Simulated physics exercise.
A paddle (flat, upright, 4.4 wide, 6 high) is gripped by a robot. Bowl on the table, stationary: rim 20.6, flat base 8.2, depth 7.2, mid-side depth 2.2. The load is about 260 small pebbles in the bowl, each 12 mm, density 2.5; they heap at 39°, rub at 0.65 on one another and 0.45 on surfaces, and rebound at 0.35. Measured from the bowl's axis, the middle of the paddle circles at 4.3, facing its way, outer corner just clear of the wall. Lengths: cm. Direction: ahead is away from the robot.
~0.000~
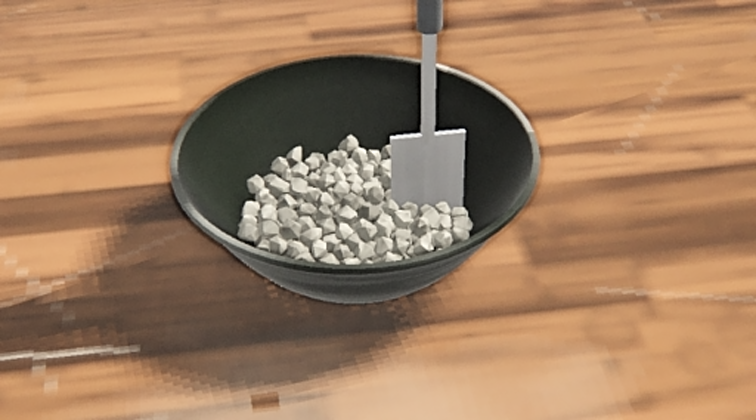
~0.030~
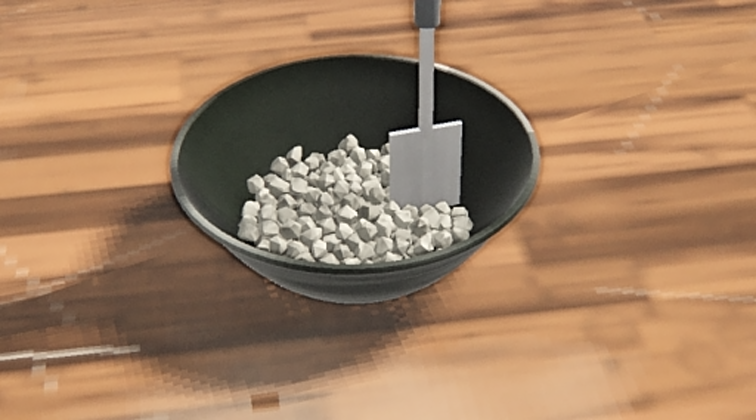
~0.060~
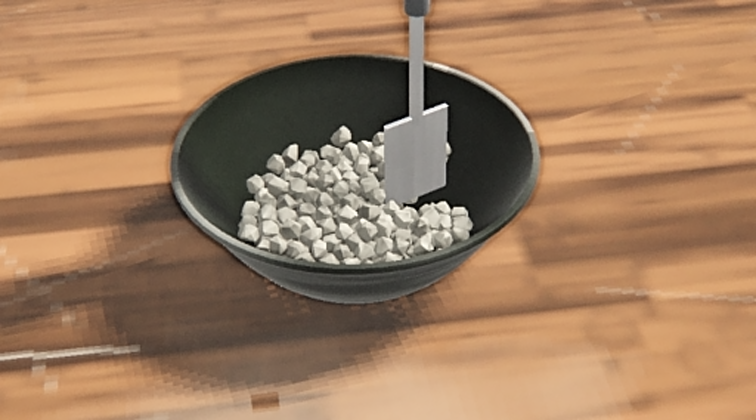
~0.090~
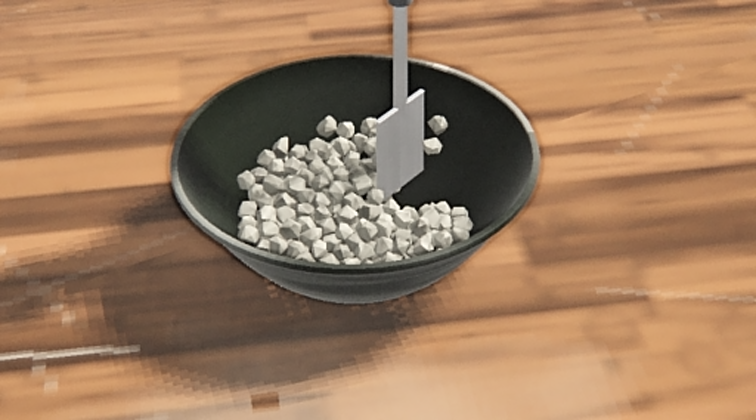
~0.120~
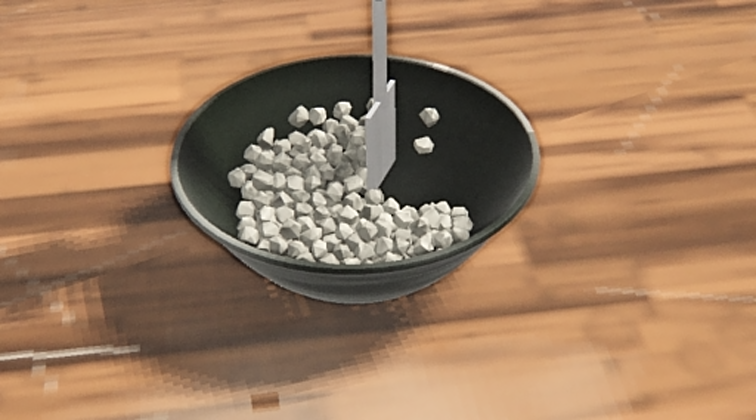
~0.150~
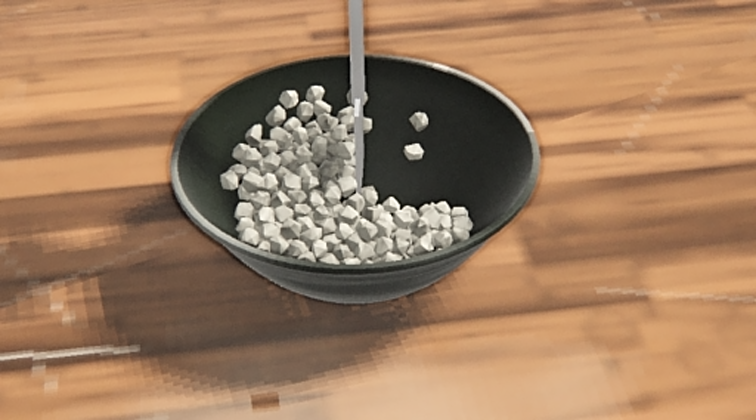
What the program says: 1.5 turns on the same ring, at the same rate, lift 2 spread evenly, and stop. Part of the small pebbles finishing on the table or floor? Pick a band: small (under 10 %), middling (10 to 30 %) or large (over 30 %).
Small.
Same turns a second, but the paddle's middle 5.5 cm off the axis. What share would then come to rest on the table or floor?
It would be close to 0 per cent then.
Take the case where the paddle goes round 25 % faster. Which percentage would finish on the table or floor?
That would be some 5 percent.
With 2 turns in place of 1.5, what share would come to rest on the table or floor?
About 5 per cent.
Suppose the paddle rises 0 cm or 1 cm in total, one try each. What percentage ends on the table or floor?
Estimates: 5 % then 5 %.
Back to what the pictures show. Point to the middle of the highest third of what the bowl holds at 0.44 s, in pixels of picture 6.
About (388, 242).
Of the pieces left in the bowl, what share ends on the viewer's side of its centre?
50 %.
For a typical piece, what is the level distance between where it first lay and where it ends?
Something like 8 centimetres, give or take.
After 0.44 s, 259° round, highest piece 9 above the table; 250 in the bowl, 1 on the table or floor, 6 in flight or on the tool.
After 0.74 s, 78° round, highest piece 7 above the table; 249 in the bowl, 8 on the table or floor.
After 1.08 s, 180° round, highest piece 6 above the table; 249 in the bowl, 8 on the table or floor.
After 1.78 s, 180° round, highest piece 6 above the table; 249 in the bowl, 8 on the table or floor.
At rest, 249 in the bowl, 8 on the table or floor. That is 3 % on the table or floor.
